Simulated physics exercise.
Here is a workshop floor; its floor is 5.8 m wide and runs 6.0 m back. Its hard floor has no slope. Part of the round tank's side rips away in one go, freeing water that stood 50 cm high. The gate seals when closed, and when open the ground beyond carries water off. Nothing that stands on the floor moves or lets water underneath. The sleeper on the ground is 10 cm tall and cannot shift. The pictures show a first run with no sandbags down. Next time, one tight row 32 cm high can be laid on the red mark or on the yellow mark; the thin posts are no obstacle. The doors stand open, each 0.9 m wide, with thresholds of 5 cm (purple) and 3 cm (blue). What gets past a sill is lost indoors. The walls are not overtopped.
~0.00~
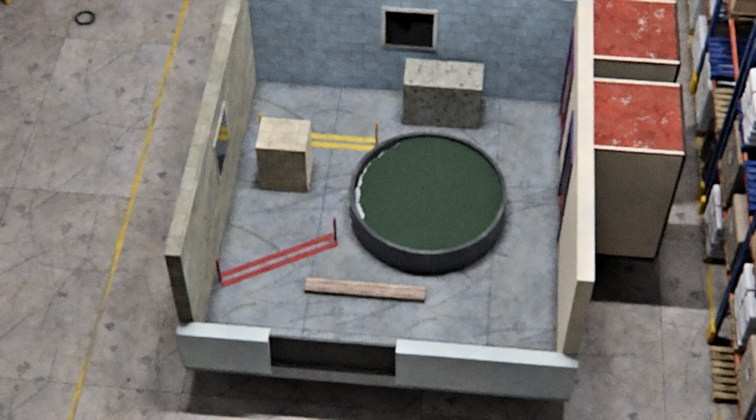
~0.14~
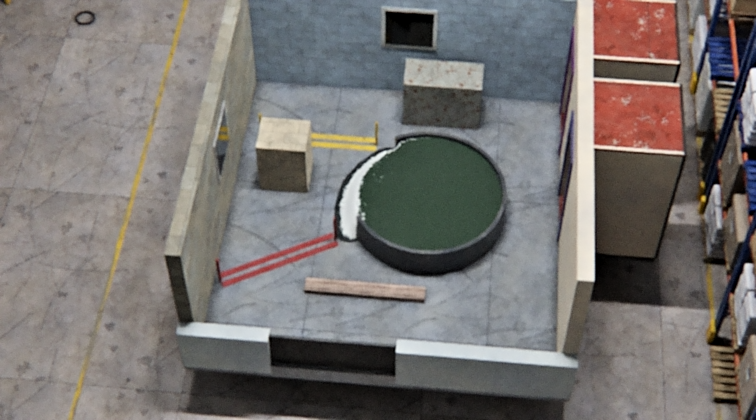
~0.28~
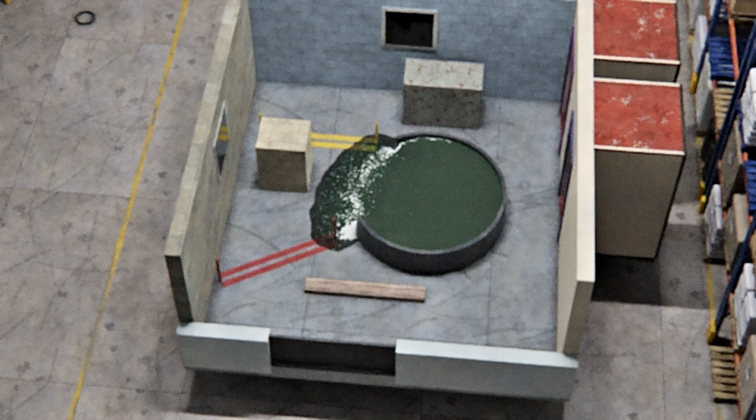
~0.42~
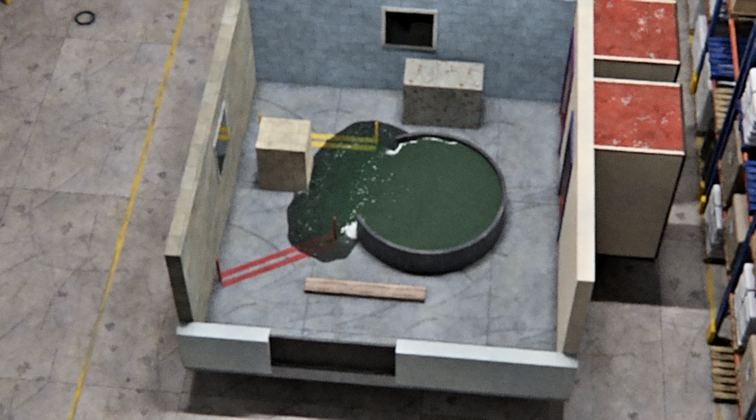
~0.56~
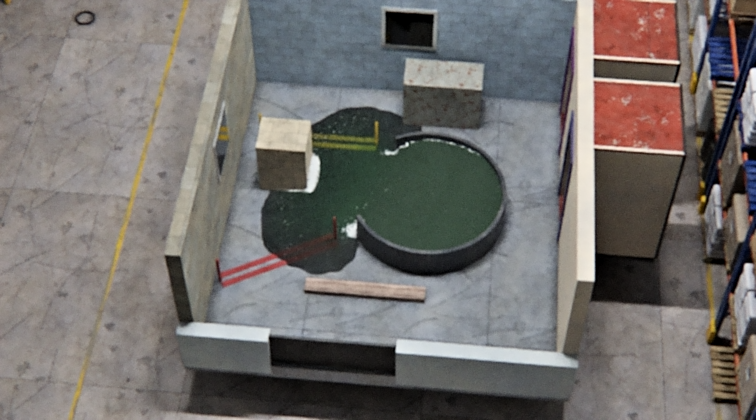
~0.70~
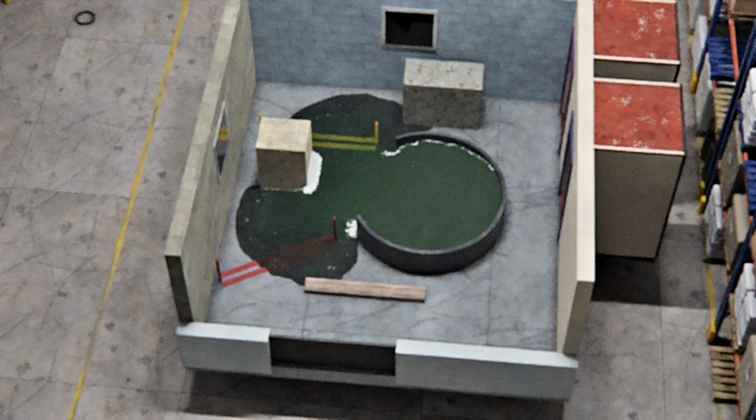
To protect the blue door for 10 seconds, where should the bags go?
Choose red.
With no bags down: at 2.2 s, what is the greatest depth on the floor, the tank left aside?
Roughly 34 cm.
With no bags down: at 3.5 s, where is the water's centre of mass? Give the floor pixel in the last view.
At about (336, 194).
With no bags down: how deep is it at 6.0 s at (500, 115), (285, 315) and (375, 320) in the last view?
Roughly 2, 13 and 6 cm, in turn.
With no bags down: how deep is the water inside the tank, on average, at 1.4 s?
About 33 cm.
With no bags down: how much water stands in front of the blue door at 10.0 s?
Roughly 11.0 cm deep.
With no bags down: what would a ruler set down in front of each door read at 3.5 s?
In cm: Purple 0, blue 0.
After 1.4 s water covers 35 % of the floor and is deepest (38 cm) near (317, 182) in the run without bags; in at the blue door, 0 L with no bags, 0 L with the row on red, 0 L on yellow.
After 2.2 s water covers 35 % of the floor and is deepest (34 cm) near (256, 88) in the run without bags; in at the blue door, 0 L with no bags, 0 L with the row on red, 0 L on yellow.
After 3.5 s water covers 50 % of the floor and is deepest (27 cm) near (239, 168) in the run without bags; in at the blue door, 0 L with no bags, 0 L with the row on red, 0 L on yellow.
After 6.0 s water covers 85 % of the floor and is deepest (18 cm) near (397, 112) in the run without bags; in at the blue door, 0 L with no bags, 0 L with the row on red, 0 L on yellow.
After 10.0 s water covers 95 % of the floor and is deepest (12 cm) near (551, 200) in the run without bags; in at the blue door, 42 L with no bags, 4 L with the row on red, 45 L on yellow.
